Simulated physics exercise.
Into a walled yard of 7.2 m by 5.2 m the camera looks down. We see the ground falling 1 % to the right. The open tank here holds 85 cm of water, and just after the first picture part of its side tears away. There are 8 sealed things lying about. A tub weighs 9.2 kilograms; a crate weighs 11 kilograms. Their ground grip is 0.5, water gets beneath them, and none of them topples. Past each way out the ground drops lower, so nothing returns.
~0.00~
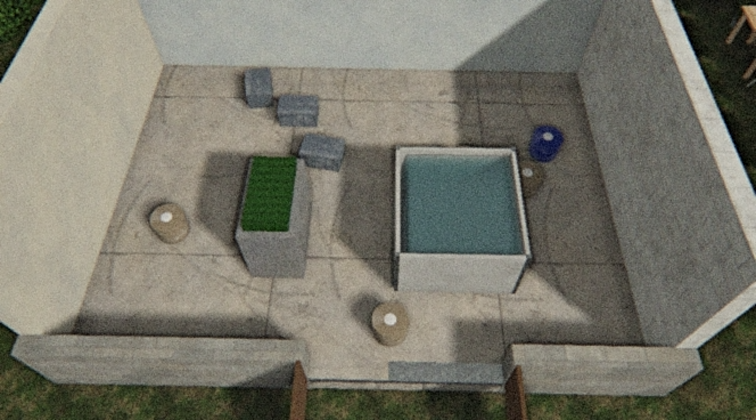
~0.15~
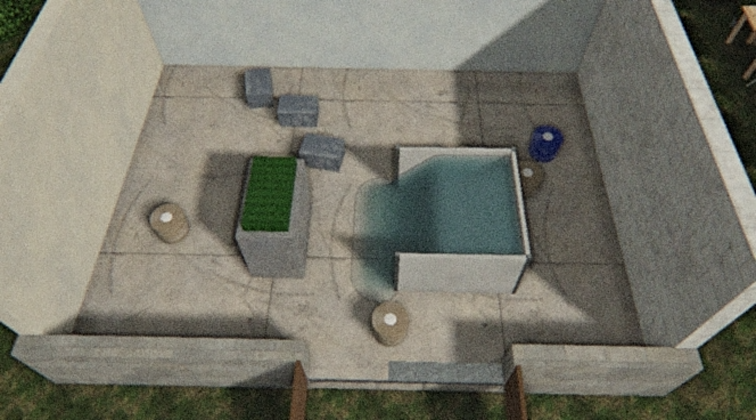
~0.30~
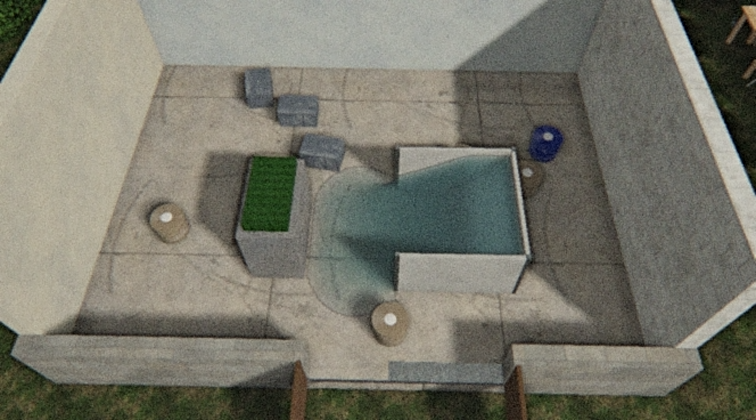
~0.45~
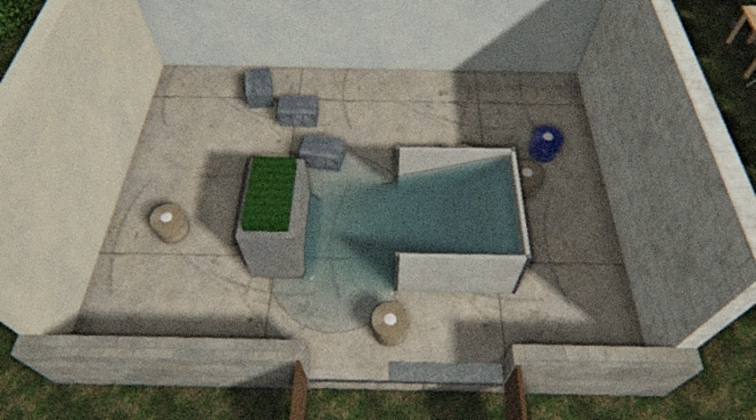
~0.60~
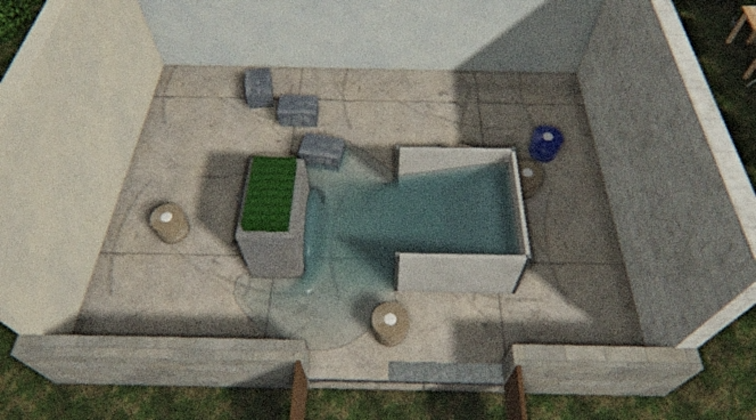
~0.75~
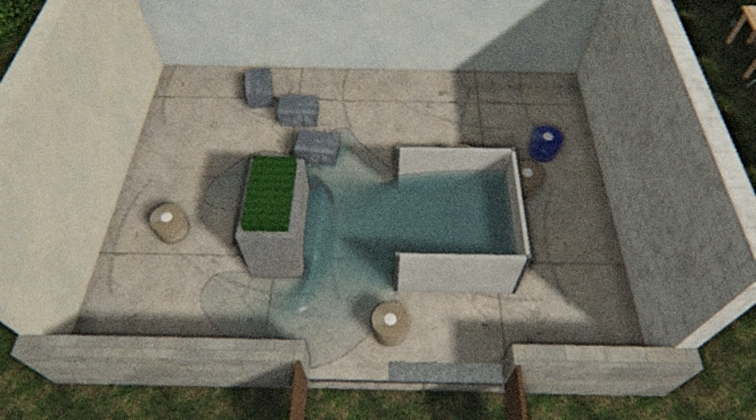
In a walled yard seen from above, an open tank of water stands among grey blocks, a grass-topped block and a few tubs. The tank's left side gives way and water spreads left across the paving, reaching the grass-topped block and curling around it, while the nearest grey block shifts slightly.
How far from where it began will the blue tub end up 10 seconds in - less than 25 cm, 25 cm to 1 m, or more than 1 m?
The way I see it, it gets displaced a short stretch.
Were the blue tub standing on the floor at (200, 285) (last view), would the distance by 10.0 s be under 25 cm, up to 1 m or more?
In the end it goes partway.
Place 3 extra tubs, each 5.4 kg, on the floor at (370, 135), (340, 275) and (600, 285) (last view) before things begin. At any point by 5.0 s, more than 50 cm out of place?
Order as asked - farther, farther, not as far.
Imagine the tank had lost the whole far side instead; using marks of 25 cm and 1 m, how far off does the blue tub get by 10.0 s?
Then the blue tub travels far.
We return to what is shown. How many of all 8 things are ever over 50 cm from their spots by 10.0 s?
I count 6 of them.
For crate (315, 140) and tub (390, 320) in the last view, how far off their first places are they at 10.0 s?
The first ends 300 cm from its start, the second 40 cm.
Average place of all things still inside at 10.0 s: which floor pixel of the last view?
They average out to somewhere around (425, 175).
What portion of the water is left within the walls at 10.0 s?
Roughly 76 percent.
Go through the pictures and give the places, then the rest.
In the first frame, the blue tub at (548, 137) rests on the ground; water covers 2.4 m2; 0 of 8 have shifted.
In the second frame, the blue tub at (548, 137) rests on the ground; 3.5 m2 under water; 0 of 8 have shifted.
In the third frame, the blue tub at (548, 137) rests on the ground; 5.0 m2 under water; 1 of 8 have shifted.
In the fourth frame, the blue tub at (548, 137) rests on the ground; 6.1 m2 under water; 1 of 8 have shifted.
In the fifth frame, the blue tub at (548, 137), on the bottom; water covers 7.4 m2; 1 of 8 have shifted.
In the sixth frame, the blue tub at (548, 137) rests on the ground; 8.9 m2 under water; 2 of 8 have shifted.
After 2.0 s the blue tub is near (548, 137), 0.0 m from its start, aground; 0 of 8 are out; 3 afloat.
After 4.5 s the blue tub is near (548, 137), 0.0 m from its start, aground; 0 of 8 are out; 3 afloat.
After 7.0 s the blue tub is near (548, 137), 0.0 m from its start, aground; 0 of 8 are out; 3 afloat.
After 10.0 s the blue tub is near (558, 165), 0.6 m from its start, aground; 0 of 8 are out; 2 afloat.
